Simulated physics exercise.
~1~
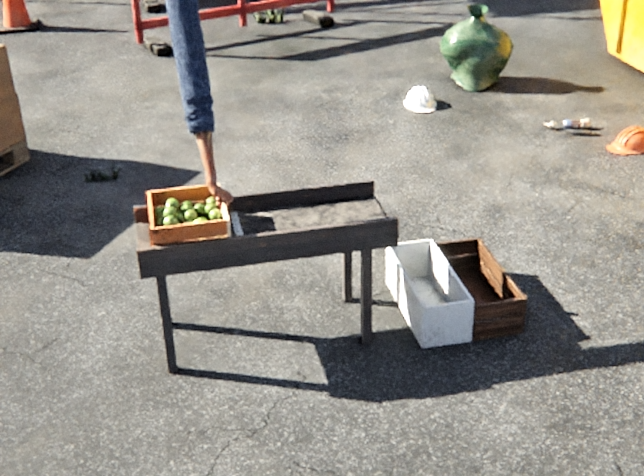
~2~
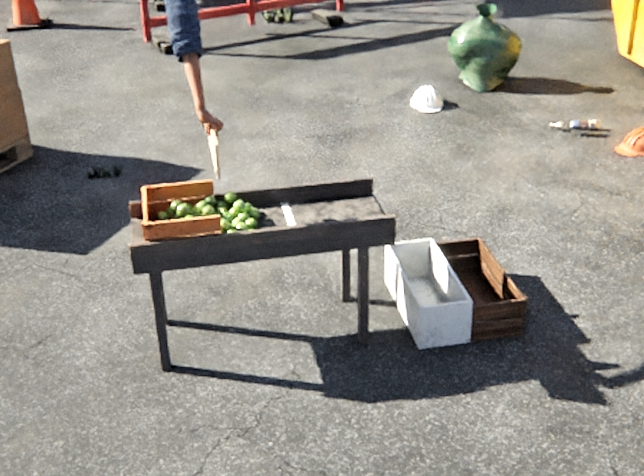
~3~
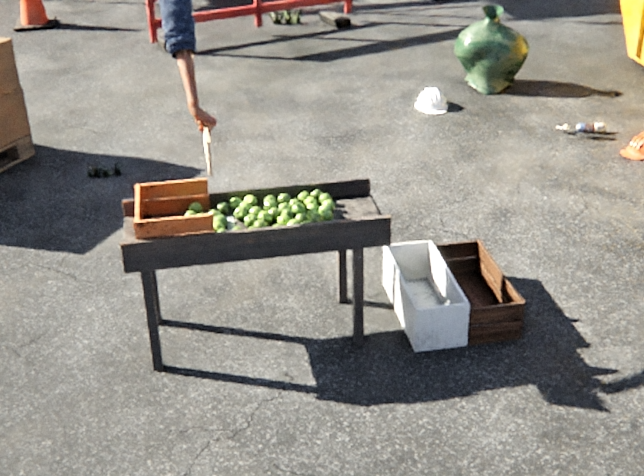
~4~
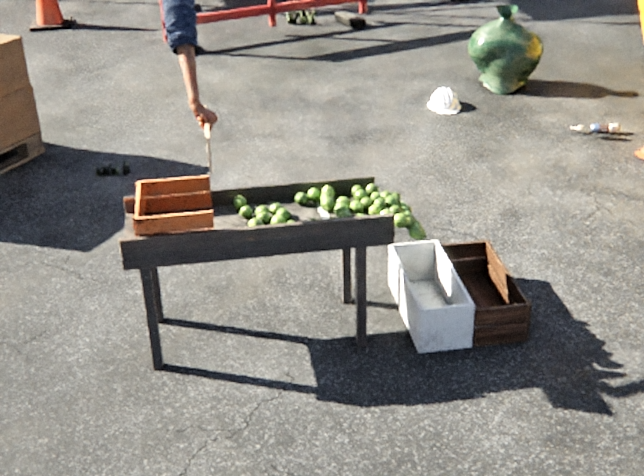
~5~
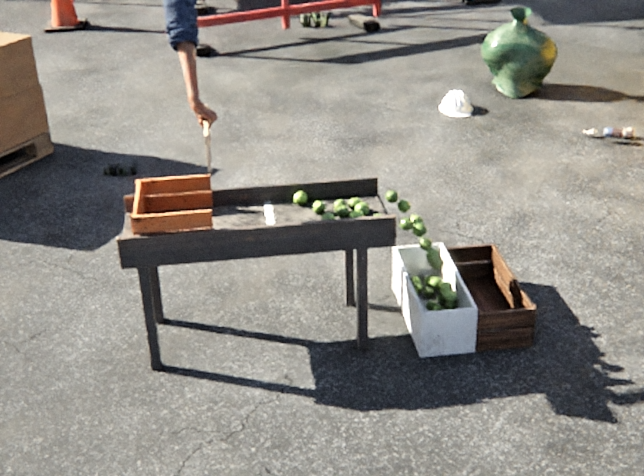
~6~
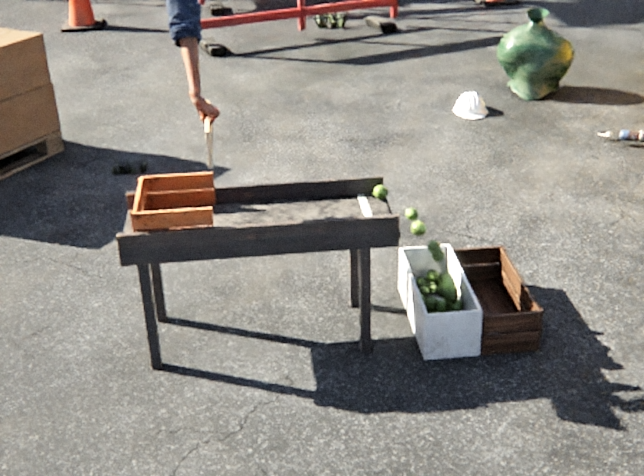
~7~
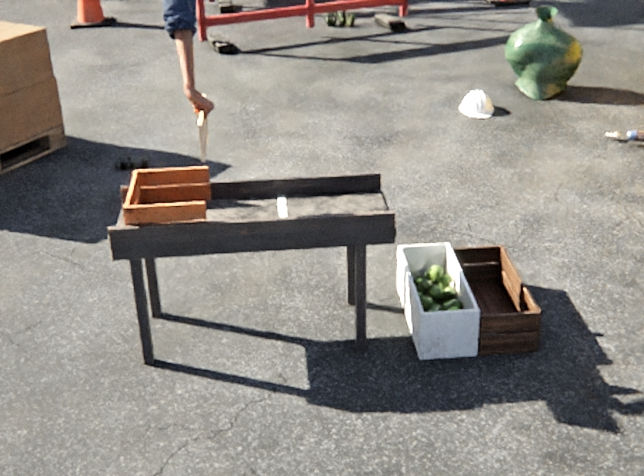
On a sunlit paved lot, a hand lifts the gate of an orange pen on a dark belt table, and green apples spill out, travel right and drop off the end into a white tote, leaving the belt clear and the wooden box beside it empty.
